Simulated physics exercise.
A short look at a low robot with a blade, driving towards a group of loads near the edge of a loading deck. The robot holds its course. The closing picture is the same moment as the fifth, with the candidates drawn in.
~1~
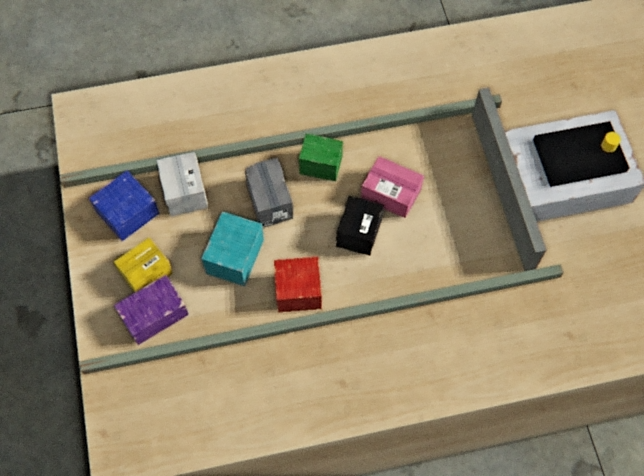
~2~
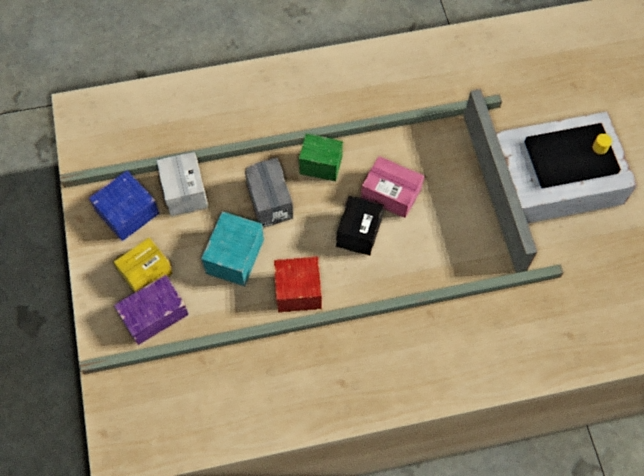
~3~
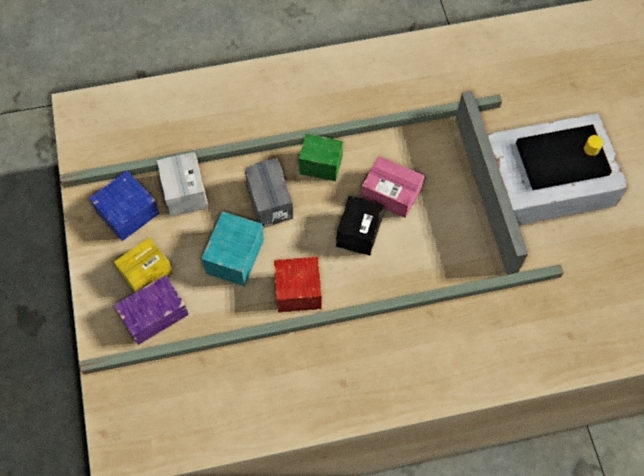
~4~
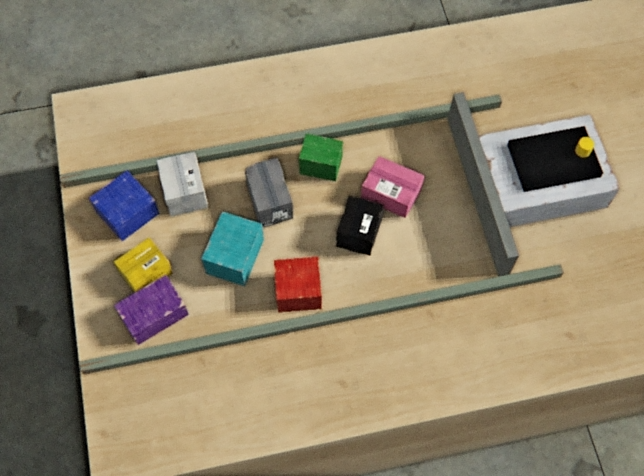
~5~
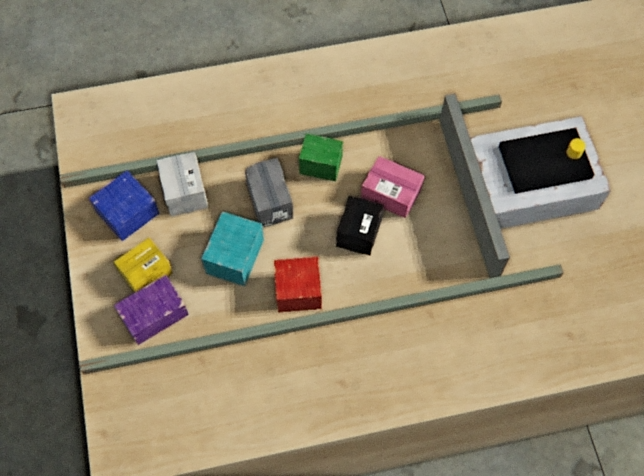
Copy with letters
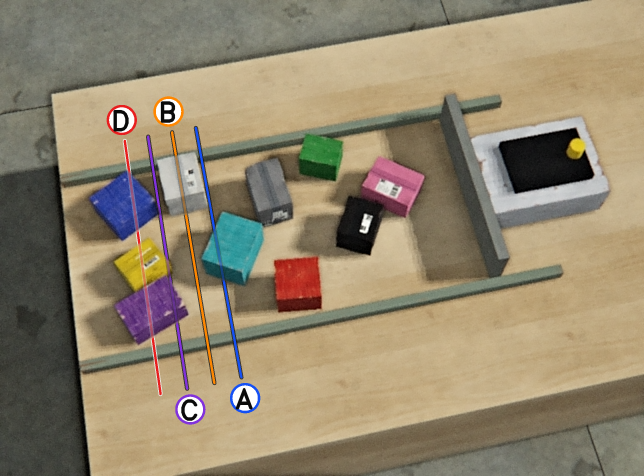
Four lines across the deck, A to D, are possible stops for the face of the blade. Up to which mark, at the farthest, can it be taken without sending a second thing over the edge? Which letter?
It can go as far as B.
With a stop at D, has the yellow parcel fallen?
Yes.
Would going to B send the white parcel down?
By then, no.
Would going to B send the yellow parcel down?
By then, no.
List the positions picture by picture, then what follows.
The first frame shows yellow parcel (144, 268); grey parcel (269, 193); turquoise crate (233, 249).
The second frame shows robot (566, 156); pink parcel (393, 188).
The third frame shows robot (558, 157); purple crate (152, 310).
The fourth frame shows robot (549, 159); white parcel (183, 185).
The fifth frame shows robot (540, 161); black parcel (360, 226); yellow parcel (144, 268); grey parcel (269, 193).
On the copy, A at (217, 245); B at (192, 249); C at (166, 254); D at (142, 259).
On B. First, robot (441, 180); green crate (312, 157); black parcel (348, 241).
Then, robot (339, 199); blue crate (103, 205); white parcel (162, 187).
Finally, robot (259, 214); yellow parcel (75, 286); purple crate (86, 332); none fallen.
By contrast, A is within the limit but short; C drops three; D drops four.
